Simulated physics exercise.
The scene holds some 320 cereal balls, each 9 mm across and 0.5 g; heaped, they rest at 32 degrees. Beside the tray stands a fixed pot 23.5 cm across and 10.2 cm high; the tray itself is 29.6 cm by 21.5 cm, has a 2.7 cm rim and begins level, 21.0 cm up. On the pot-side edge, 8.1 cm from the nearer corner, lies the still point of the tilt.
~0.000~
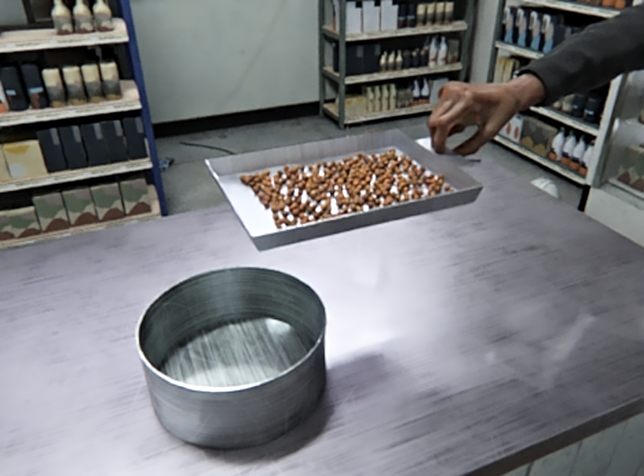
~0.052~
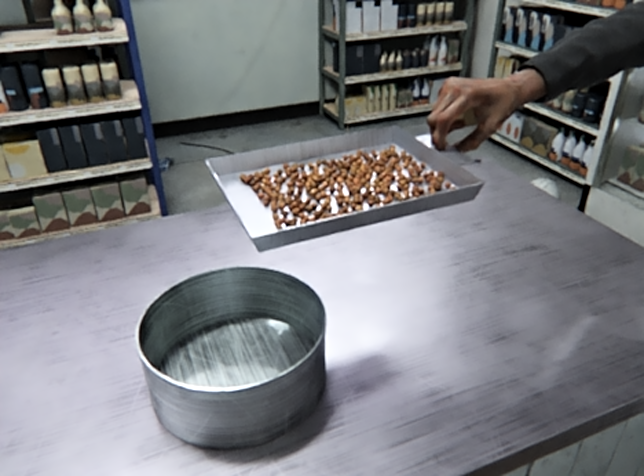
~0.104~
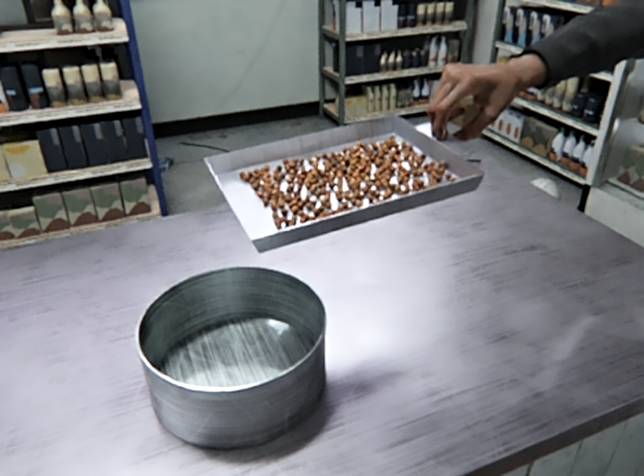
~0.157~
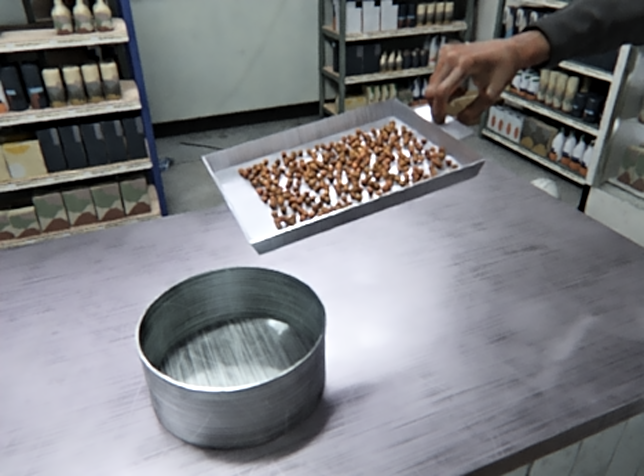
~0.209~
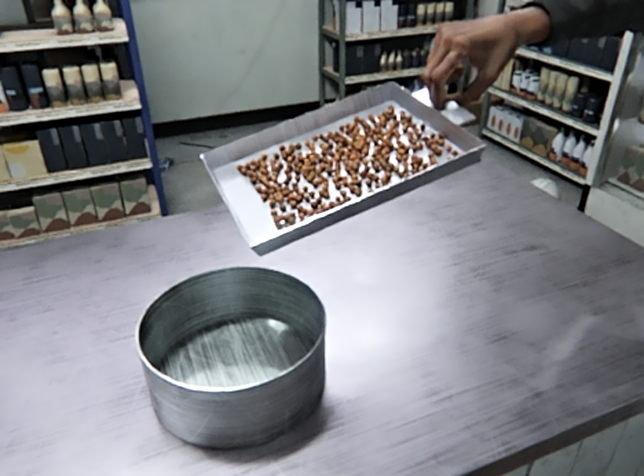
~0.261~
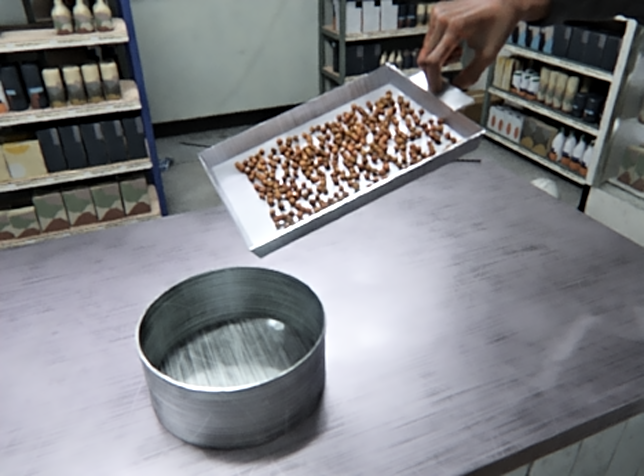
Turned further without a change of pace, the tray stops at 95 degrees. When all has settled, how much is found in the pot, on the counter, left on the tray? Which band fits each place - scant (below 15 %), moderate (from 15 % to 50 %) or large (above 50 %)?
Pot - large; counter - scant; left on the tray - scant.
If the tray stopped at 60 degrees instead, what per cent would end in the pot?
I'd expect some 30 per cent in the pot.
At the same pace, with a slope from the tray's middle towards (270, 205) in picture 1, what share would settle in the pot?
The share would be about 65 percent.
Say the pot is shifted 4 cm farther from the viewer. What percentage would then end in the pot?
It would be near 100 per cent.
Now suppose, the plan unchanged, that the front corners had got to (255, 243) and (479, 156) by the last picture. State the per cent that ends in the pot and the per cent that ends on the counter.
In the pot: 100 per cent; on the counter: 0 per cent.
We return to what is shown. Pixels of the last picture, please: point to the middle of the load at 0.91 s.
Load centre: About (244, 242) px.
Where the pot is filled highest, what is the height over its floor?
Around 2.5 cm above the floor.
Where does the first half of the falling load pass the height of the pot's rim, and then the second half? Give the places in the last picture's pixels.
Roughly (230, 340) to start, and after that (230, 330).
After 0.65 s, tilt 56 degrees; the tray holds 100 %, the pot 0 %.
After 0.91 s, tilt 80 degrees; the tray holds 70 %, the pot 20 %.
After 1.27 s, tilt 95 degrees; the tray holds 10 %, the pot 80 %.
By 2.0 s all is still; pot 100 %, counter 0 %, tray 0 %.
